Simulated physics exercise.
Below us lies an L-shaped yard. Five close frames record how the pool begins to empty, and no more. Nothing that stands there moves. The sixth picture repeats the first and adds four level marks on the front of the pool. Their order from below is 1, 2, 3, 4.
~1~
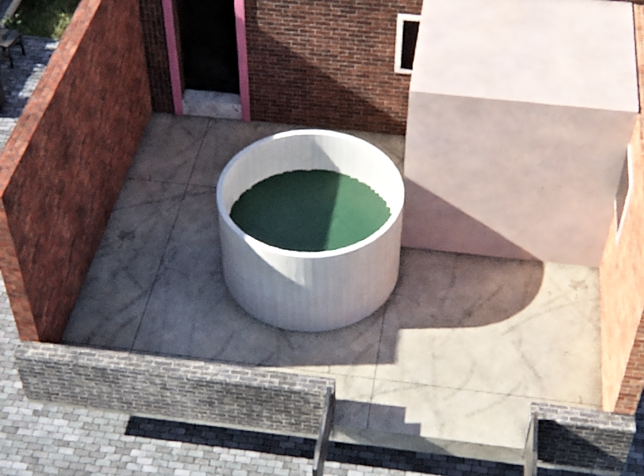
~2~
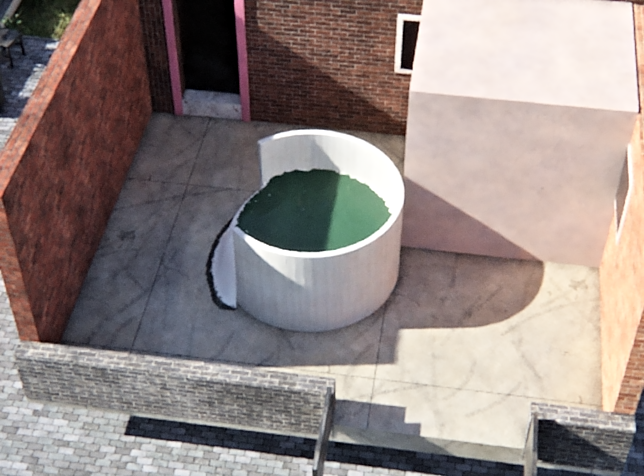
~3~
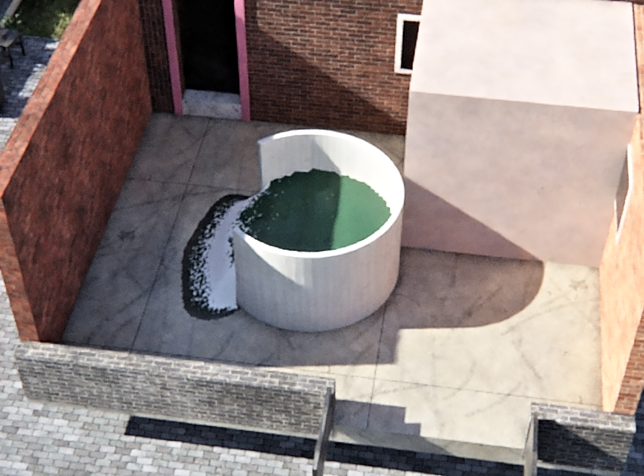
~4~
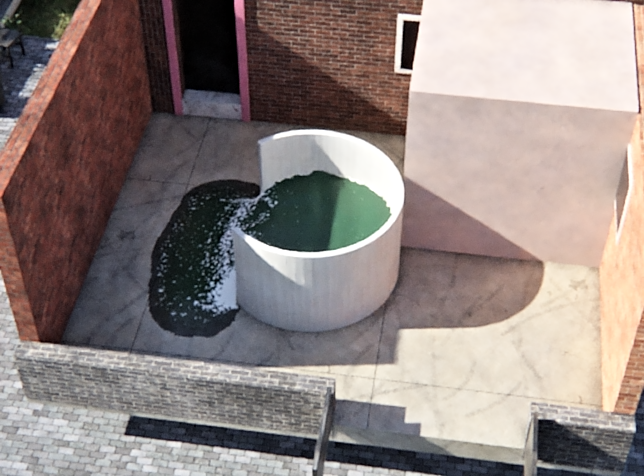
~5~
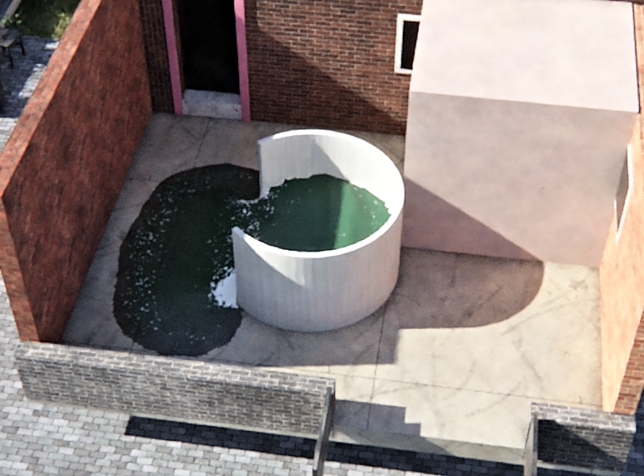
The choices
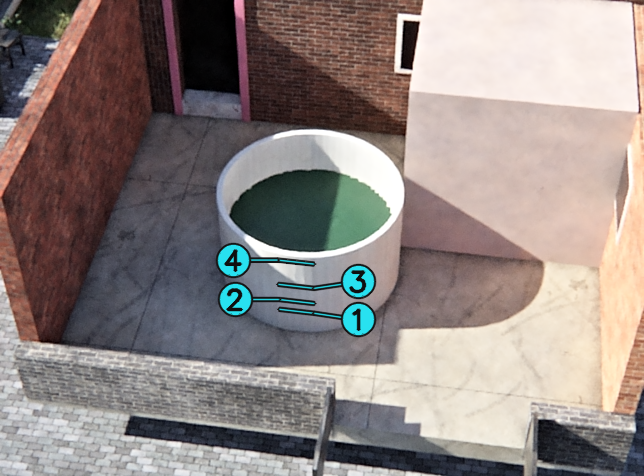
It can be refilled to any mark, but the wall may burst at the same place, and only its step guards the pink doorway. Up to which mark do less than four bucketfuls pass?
3 will do.
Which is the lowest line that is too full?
4 it is.
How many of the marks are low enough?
Three of them.
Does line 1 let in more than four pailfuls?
No, not at all.
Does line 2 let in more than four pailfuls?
No.
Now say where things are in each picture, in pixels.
Water in the pool at rest, its middle at (311, 225); foot of the pink doorway at (213, 117); open gate at (433, 387), in the first picture.
In the second picture, 2 % of the ground under water, visible out to (230, 295).
In the third picture, 5 % of the ground under water, visible out to (213, 308).
In the fourth picture, 11 % of the ground under water, visible out to (166, 323).
In the fifth picture, 19 % of the ground under water, visible out to (131, 326).
In cyan, 1 at (296, 311); 2 at (296, 301); 3 at (296, 286); 4 at (295, 262); from the bottom up 1, 2, 3, 4.
Choosing 1, nothing gets over.
Choosing 2, nothing gets over.
Choosing 3, a bucket or two gets in.
Choosing 4, about 13 bucketfuls get in.
